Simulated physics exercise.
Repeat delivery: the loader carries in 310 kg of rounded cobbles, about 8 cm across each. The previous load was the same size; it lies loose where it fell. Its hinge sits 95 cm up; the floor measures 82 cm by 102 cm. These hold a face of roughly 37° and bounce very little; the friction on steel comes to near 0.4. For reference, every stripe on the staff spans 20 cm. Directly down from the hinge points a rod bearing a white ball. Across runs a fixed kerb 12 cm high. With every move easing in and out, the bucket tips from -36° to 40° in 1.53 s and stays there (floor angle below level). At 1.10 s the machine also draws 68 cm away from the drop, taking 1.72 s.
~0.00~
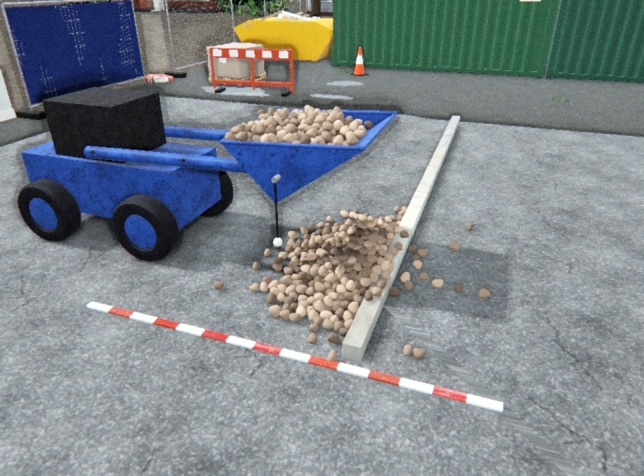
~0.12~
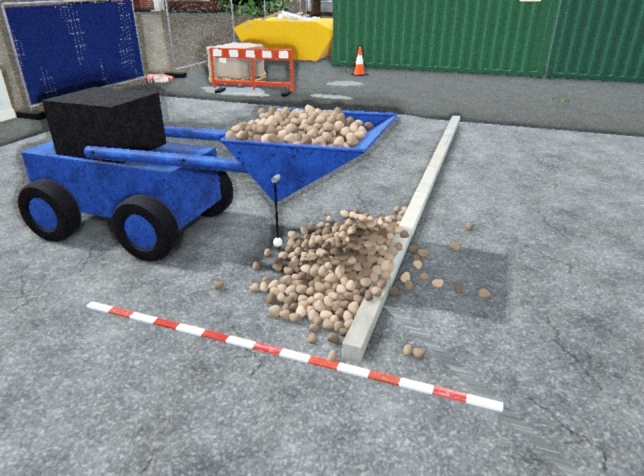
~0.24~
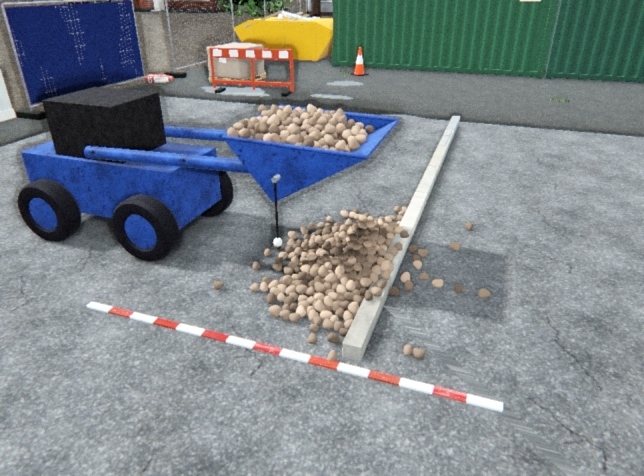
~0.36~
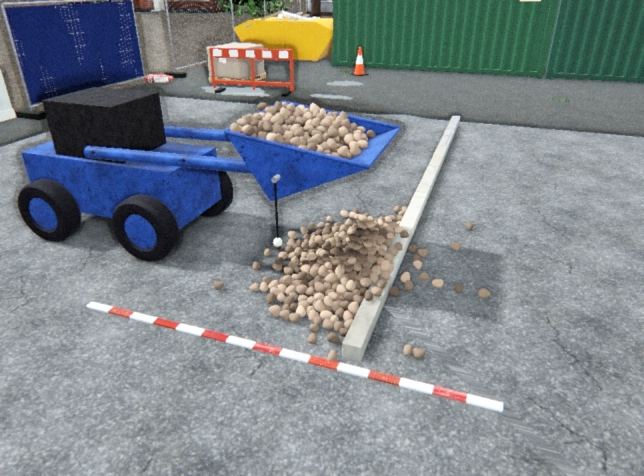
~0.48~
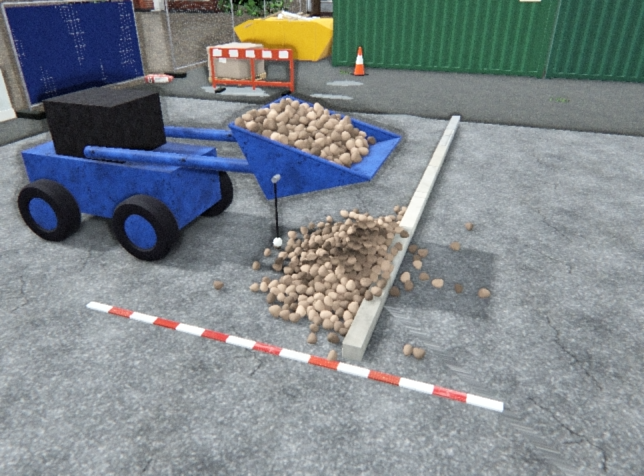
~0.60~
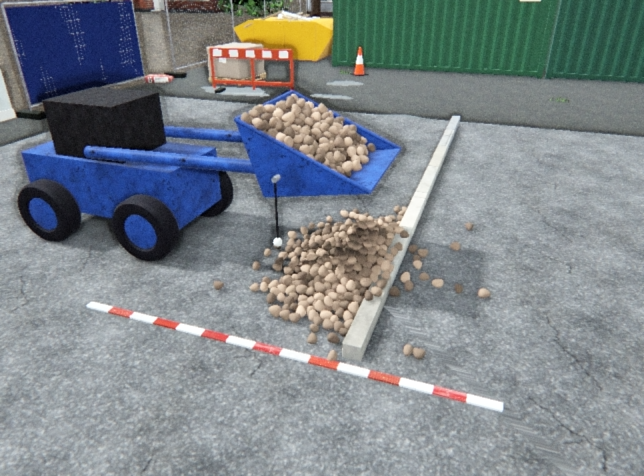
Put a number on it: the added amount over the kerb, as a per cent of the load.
37 percent, roughly.
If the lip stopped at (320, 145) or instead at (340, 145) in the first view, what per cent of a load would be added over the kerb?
Some 5 percent, and then 15 percent.
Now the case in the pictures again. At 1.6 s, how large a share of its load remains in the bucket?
Roughly 20 per cent of its load.
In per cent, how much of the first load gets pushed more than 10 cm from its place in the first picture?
Around 5 in a hundred.
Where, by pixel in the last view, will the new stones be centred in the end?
Middle: Approx. (376, 254) px.
After 1.1 s the floor is at 28°; in per cent of one load, 96 in the bucket, 101 on this side of the kerb, 3 over the kerb; the foremost stones are at (447, 284).
After 1.6 s the floor is at 40°; in per cent of one load, 20 in the bucket, 161 on this side of the kerb, 20 over the kerb; the foremost stones are at (462, 262).
After 3.3 s the floor is at 40°; in per cent of one load, 0 in the bucket, 161 on this side of the kerb, 40 over the kerb; the foremost stones are at (534, 293).
After 5.7 s the floor is at 40°; in per cent of one load, 0 in the bucket, 161 on this side of the kerb, 40 over the kerb; the foremost stones are at (534, 293). Net gain over the kerb, 37.
